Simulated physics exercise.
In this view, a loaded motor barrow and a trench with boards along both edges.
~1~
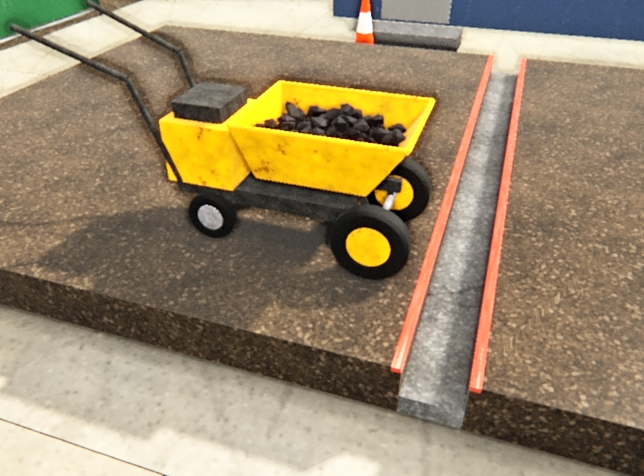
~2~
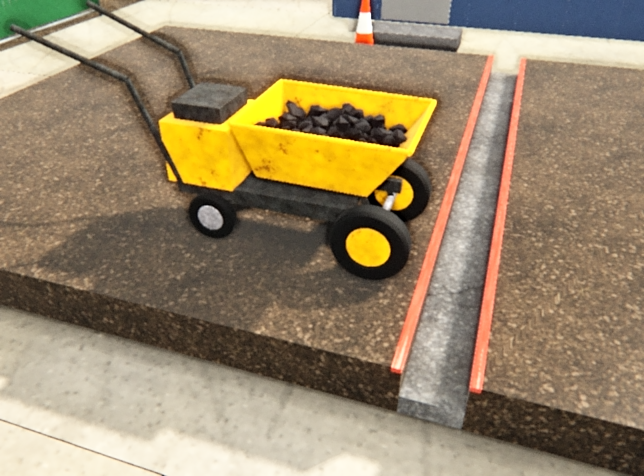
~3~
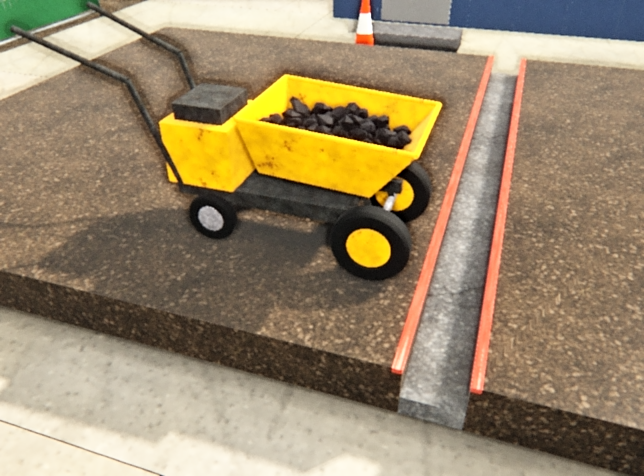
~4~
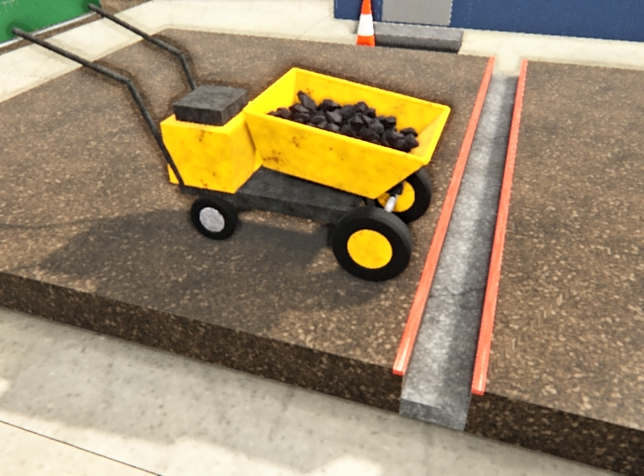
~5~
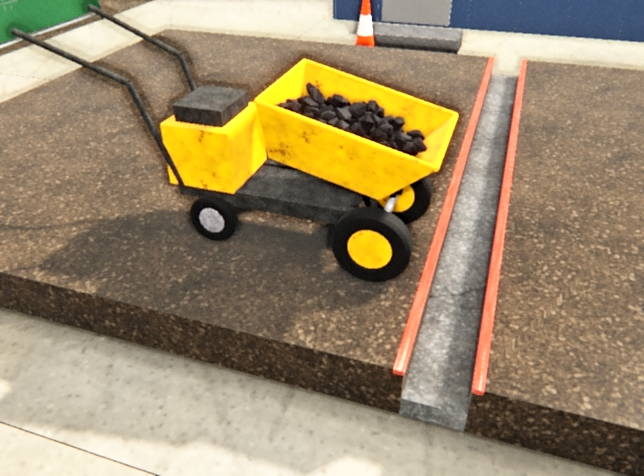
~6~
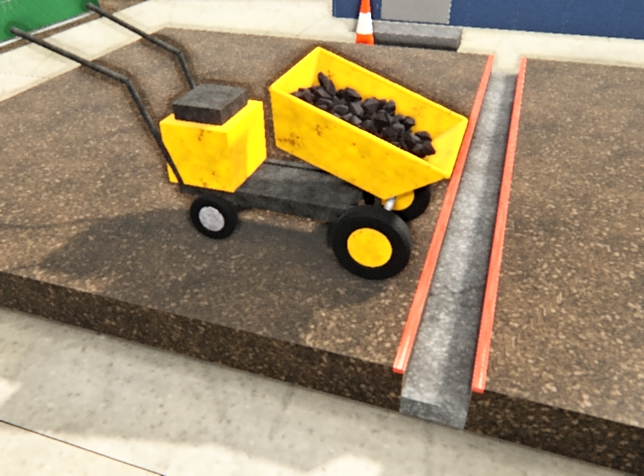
On a raised brown surface beside a red-edged trench, a yellow barrow's skip of dark lumps tilts gradually to the right.
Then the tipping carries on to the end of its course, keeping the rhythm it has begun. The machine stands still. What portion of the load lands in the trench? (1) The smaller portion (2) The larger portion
The smaller portion (1).
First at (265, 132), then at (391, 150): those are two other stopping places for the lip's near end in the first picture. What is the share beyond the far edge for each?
Position 1: Near 0 %; position 2: Near 50 %.
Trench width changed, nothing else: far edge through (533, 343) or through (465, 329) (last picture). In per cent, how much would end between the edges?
About 80 and 0 per cent.
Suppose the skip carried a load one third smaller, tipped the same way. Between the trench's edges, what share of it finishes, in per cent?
Around 20 percent of it.
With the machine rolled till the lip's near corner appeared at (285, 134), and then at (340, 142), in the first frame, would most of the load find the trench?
From the first position short of one half lands between the edges, from the second beyond one half.
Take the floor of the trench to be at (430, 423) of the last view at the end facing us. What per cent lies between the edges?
About 20 per cent.
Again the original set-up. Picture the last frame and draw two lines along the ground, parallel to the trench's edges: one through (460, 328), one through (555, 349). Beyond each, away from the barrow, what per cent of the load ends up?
Near 80 % and near 20 %, in that order.
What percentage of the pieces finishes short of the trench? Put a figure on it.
My estimate is close to 0 in a hundred.
Soon after the last picture, skip tipped steeply; all in the skip.
A little later, skip tipped right over; most in the skip; a stray few in or heaped over the trench; about a quarter beyond it; a stray few falling.
Later still, skip tipped right over; about a quarter in the skip; a small part in or heaped over the trench; about two thirds beyond it.
By the end, skip tipped right over; a small part in the skip; about a quarter in or heaped over the trench; about two thirds beyond it.
